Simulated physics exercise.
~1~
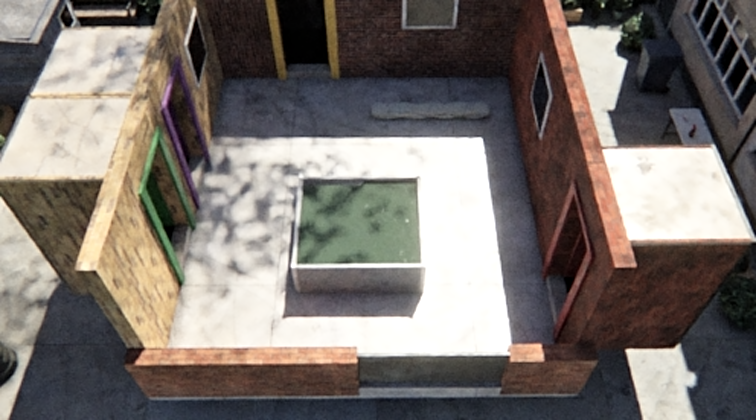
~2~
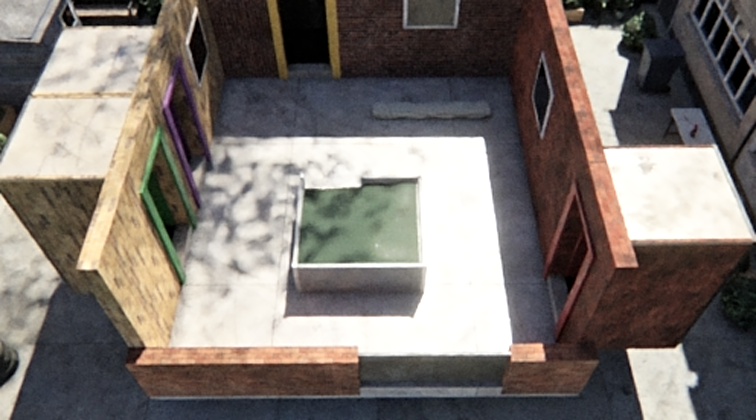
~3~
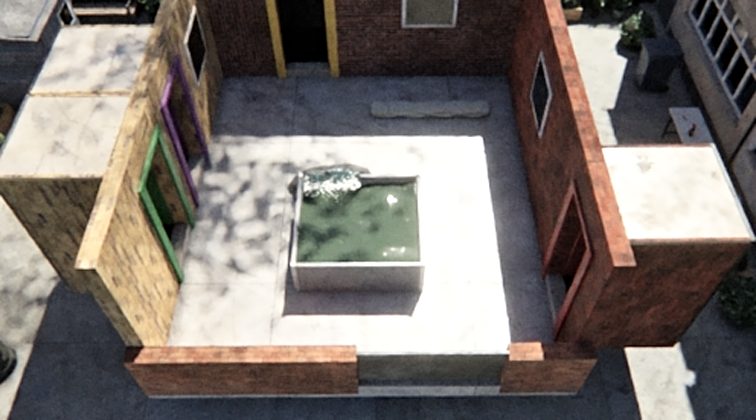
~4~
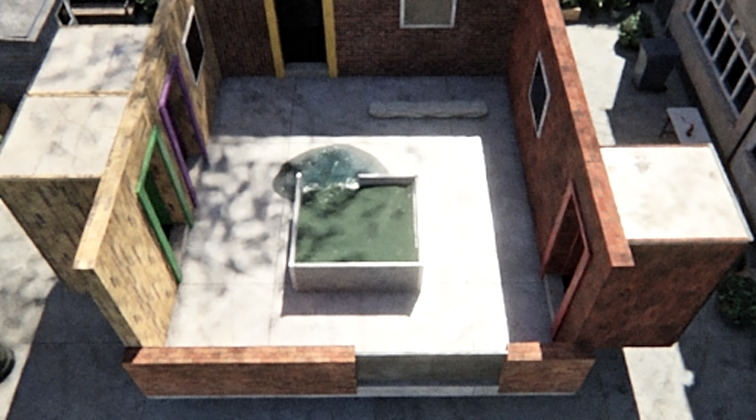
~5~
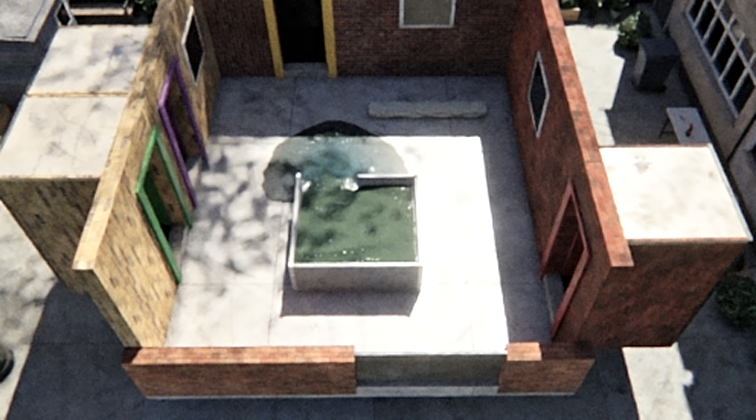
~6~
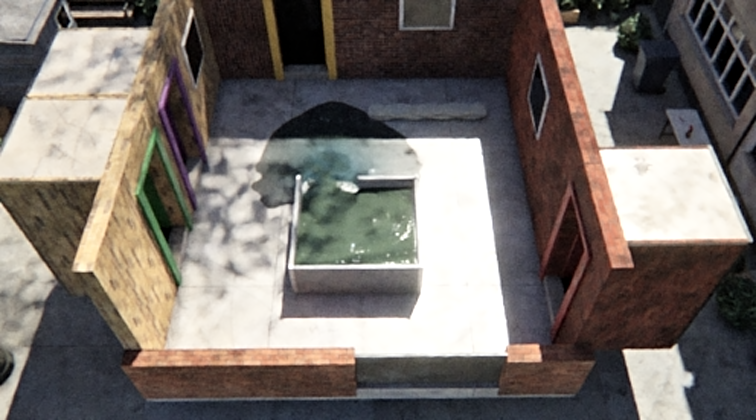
Green water sits still in a square tank in a walled yard until part of the tank's far side breaks away. The water pours out through the gap, foaming white, then fans across the pale floor behind the tank in a widening dark, rounded sheet that spreads toward the back wall.
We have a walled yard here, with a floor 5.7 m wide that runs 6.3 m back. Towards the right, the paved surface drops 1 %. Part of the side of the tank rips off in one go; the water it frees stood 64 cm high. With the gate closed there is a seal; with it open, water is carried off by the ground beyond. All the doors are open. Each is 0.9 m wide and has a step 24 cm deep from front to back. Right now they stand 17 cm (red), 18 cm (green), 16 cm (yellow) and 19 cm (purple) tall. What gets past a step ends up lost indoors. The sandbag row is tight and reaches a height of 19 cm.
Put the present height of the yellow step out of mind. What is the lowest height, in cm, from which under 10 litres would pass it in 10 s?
21 cm.
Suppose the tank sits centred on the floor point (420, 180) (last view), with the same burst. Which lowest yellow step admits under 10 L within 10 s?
Close to 16 cm would do it.
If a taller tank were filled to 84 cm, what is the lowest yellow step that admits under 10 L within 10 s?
28 cm.
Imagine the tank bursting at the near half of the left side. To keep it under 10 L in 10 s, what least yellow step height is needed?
In that case you'd want it roughly 7.0 cm high.
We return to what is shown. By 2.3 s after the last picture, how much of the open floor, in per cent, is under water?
Wet share: Near 45 %.
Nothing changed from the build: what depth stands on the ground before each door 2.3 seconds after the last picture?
Door by door, in centimetres - red 0, green 0, yellow 19, purple 3.
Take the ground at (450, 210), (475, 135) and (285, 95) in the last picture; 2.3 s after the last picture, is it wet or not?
In order: Untouched, soaked, soaked.
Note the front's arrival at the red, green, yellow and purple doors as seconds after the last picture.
Red at 3.8 seconds, green at 4.0 seconds, yellow at 0.3 seconds, purple at 1.1 seconds.
Then, 0.7 s after the last picture water covers 30 % of the floor, deepest (32 cm) near (323, 196); 24 cm at the yellow door, 1 litre in over its 16 cm step.
Then, 2.3 s after the last picture water covers 45 % of the floor, deepest (25 cm) near (284, 84); 19 cm at the yellow door, 38 litres in over its 16 cm step.
Then, 9.3 s after the last picture water covers 95 % of the floor, deepest (13 cm) near (504, 102); 7 cm at the yellow door, 45 litres in over its 16 cm step.
At the yellow door as built, the water peaked near 26 cm, 1.3 s after the last picture.
With a step of 17 cm, 35 litres would have come in within the 10 s; with 23 cm, 3 litres. So under 10 litres takes about 21 cm.
